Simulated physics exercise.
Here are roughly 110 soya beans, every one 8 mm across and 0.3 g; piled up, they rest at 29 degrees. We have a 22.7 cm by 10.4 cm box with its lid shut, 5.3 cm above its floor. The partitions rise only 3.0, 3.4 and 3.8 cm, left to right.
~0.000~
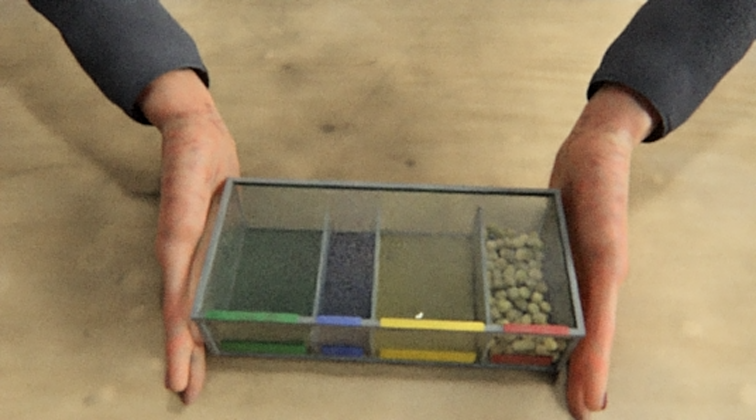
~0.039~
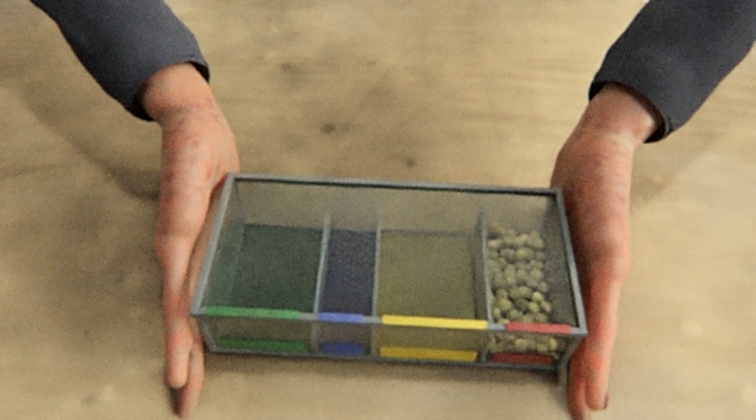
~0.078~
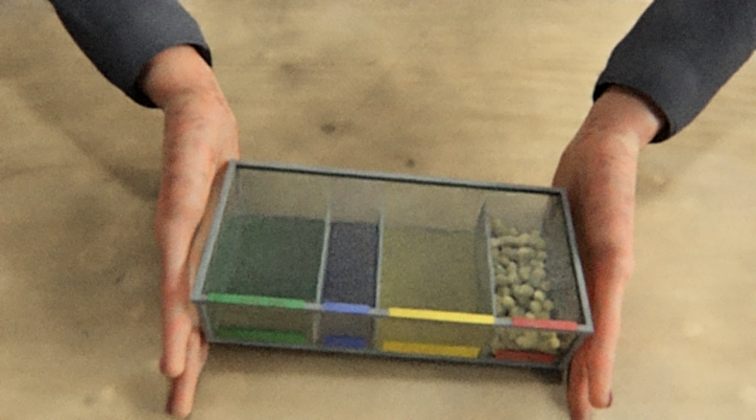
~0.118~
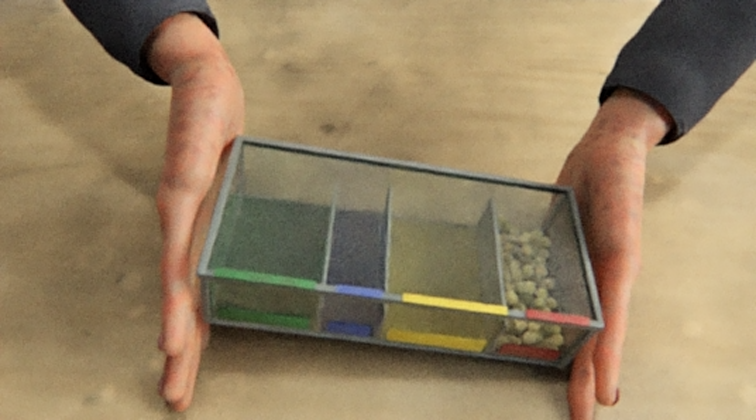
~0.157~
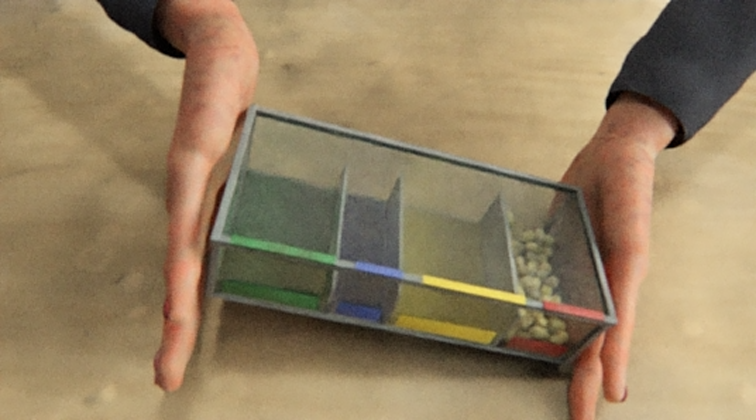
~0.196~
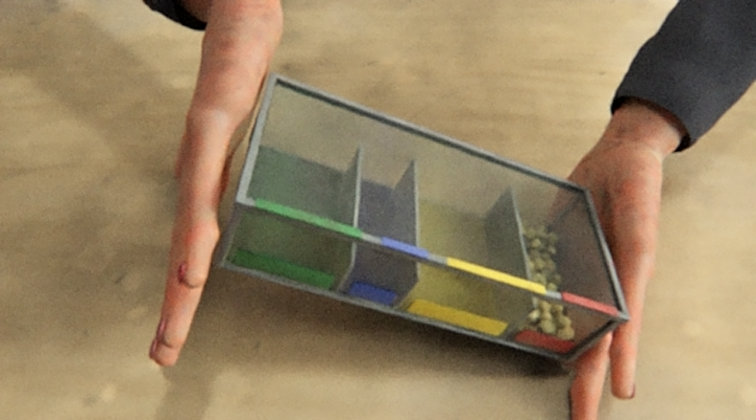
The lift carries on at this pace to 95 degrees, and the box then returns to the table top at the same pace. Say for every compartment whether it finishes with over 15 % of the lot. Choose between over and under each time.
Red: Over. Blue: Under. Green: Under. Yellow: Under.
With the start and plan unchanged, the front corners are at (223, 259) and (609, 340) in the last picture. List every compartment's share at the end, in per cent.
Each compartment ends like this: Red 100 per cent, blue 0 per cent, green 0 per cent, yellow 0 per cent.
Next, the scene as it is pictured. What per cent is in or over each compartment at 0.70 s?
Per cent by colour: Red 100; blue 0; green 0; yellow 0.
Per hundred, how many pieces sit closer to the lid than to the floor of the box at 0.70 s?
Something like 40 percent of the pieces.
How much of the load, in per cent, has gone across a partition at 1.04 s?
Share: Approx. 0 %.
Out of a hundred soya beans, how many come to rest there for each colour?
Per cent by colour - red 100, blue 0, green 0, yellow 0.
After 0.70 s, tilt 94 degrees; red 100 %.
Then, at 1.04 s, tilt 39 degrees; red 100 %.
After 1.47 s, tilt 0 degrees; red 100 %.
By 1.9 s all is still; red 100 %, blue 0 %, green 0 %, yellow 0 %.
